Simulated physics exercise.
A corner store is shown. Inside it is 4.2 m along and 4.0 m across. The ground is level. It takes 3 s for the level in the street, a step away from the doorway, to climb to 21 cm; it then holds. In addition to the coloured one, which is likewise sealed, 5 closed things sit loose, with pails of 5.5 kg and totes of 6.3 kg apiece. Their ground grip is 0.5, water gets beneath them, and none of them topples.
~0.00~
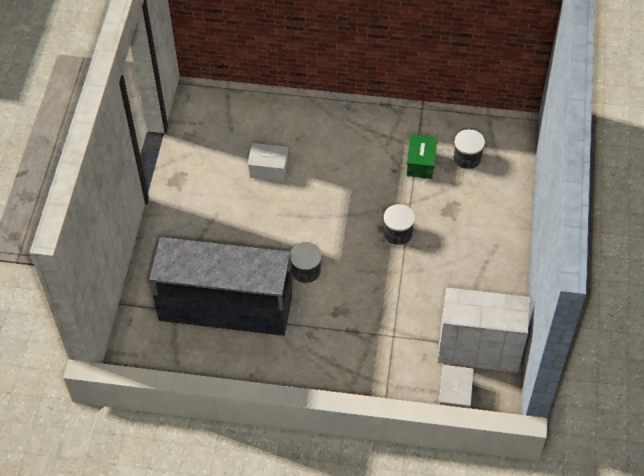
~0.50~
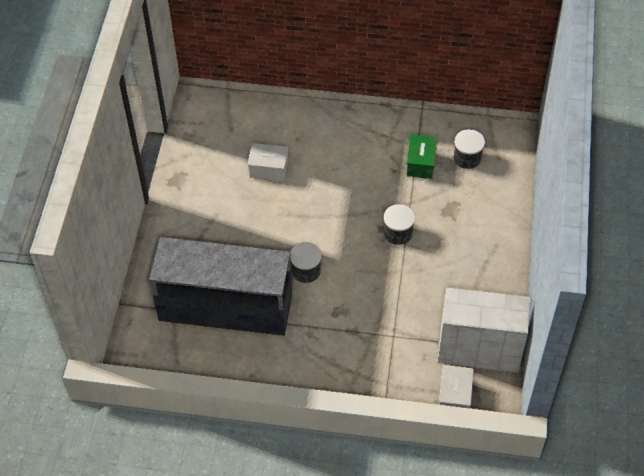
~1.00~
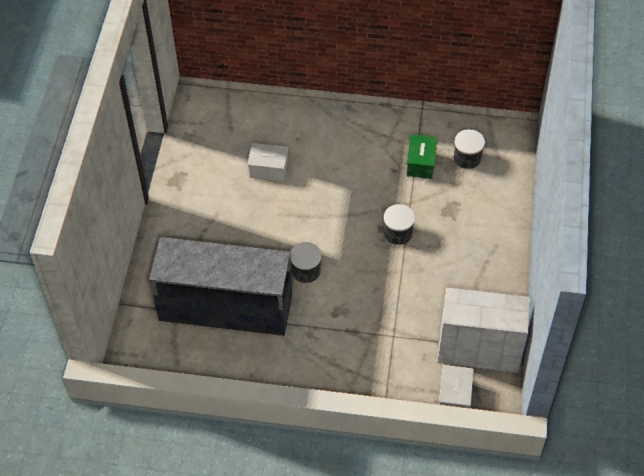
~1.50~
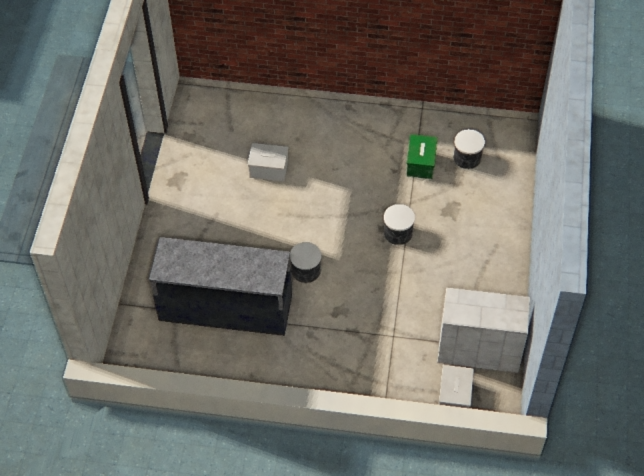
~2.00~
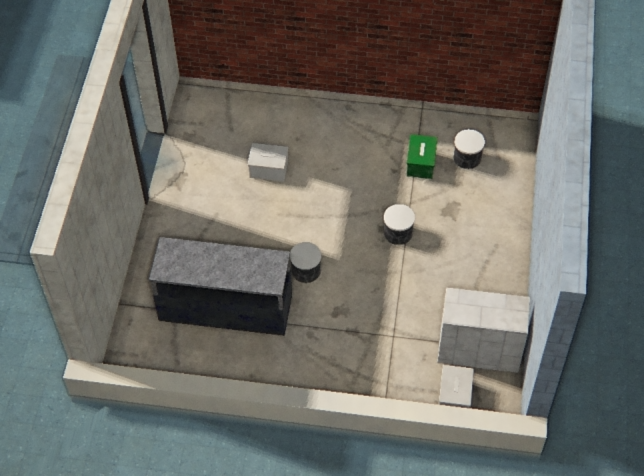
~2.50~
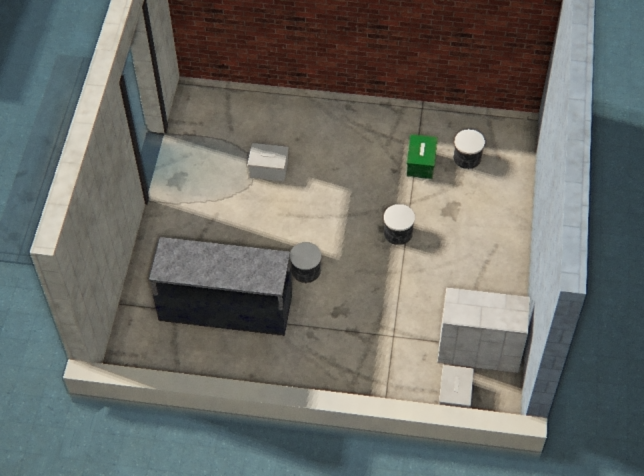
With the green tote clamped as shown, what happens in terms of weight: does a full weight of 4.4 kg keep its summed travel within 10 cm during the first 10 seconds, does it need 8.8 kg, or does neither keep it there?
I reckon neither ballast is ample.
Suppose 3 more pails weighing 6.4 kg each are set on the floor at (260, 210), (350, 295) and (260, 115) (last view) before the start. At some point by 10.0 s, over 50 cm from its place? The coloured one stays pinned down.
Answer by position: Outside the range; inside the range; inside the range.
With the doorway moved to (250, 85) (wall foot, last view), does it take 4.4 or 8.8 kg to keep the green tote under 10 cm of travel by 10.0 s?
The small mass already works.
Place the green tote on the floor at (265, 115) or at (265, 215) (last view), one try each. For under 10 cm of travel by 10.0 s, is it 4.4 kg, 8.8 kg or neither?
At the first spot nothing offered works, at the second nothing offered works.
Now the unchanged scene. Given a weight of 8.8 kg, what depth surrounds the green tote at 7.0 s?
Depth: Approx. 6 cm.
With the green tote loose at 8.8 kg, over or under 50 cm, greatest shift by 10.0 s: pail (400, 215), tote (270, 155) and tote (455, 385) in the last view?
Exceeded, Exceeded, Not exceeded, in that order.
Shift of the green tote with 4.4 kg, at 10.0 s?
Roughly 140 cm.
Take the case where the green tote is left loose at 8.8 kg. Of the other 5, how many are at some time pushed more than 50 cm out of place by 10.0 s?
I count 3.
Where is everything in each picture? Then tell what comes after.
In the first picture, the green tote at (422, 150), on the bottom; water covers 0.0 m2; 0 of 6 have shifted.
In the second picture, the green tote at (422, 150) rests on the ground; water covers 0.0 m2; 0 of 6 have shifted.
In the third picture, the green tote at (422, 150) rests on the ground; water covers 0.0 m2; 0 of 6 have shifted.
In the fourth picture, the green tote at (422, 150), on the bottom; water covers 0.0 m2; 0 of 6 have shifted.
In the fifth picture, the green tote at (422, 150), on the bottom; water covers 0.2 m2; 0 of 6 have shifted.
In the sixth picture, the green tote at (422, 150) rests on the ground; water covers 0.8 m2; 0 of 6 have shifted.
After 3.5 s the green tote would be 0 cm from its start with 4.4 kg and 0 cm from its start with 8.8 kg; 0 cm of water round it then.
After 4.5 s the green tote would be 0 cm from its start with 4.4 kg and 0 cm from its start with 8.8 kg; 1 cm of water round it then.
After 7.0 s the green tote would be 41 cm from its start with 4.4 kg and 7 cm from its start with 8.8 kg; 6 cm of water round it then.
After 10.0 s the green tote would be 144 cm from its start with 4.4 kg and 65 cm from its start with 8.8 kg; 12 cm of water round it then.
